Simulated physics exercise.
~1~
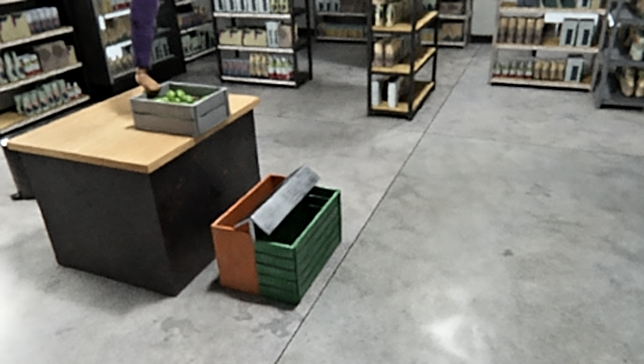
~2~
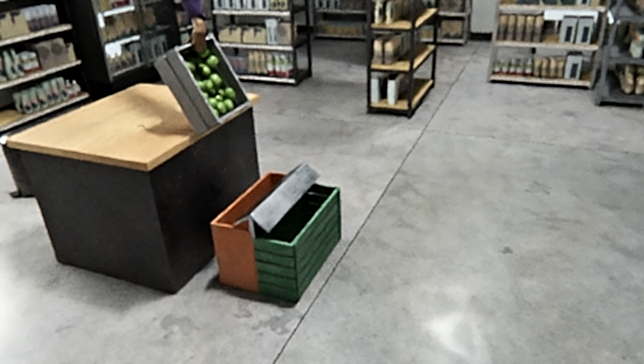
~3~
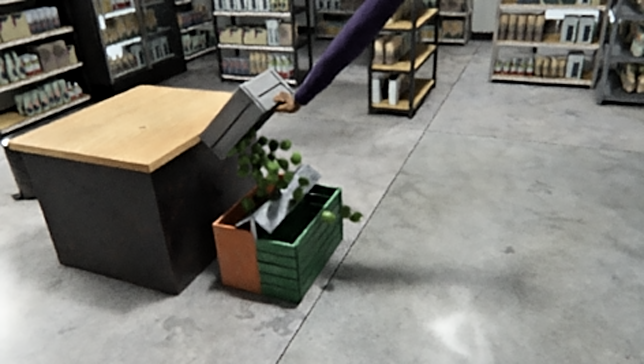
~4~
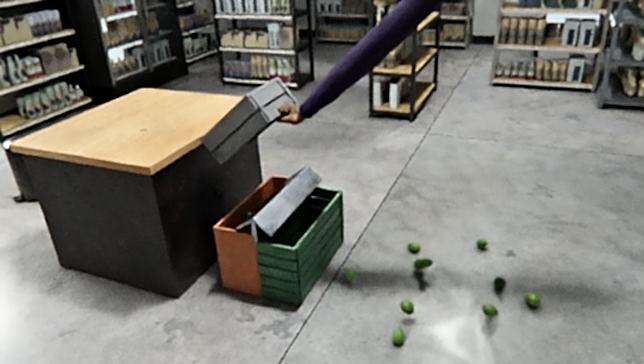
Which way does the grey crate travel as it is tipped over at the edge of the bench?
The grey crate moves to the right as it tips over the edge of the bench.
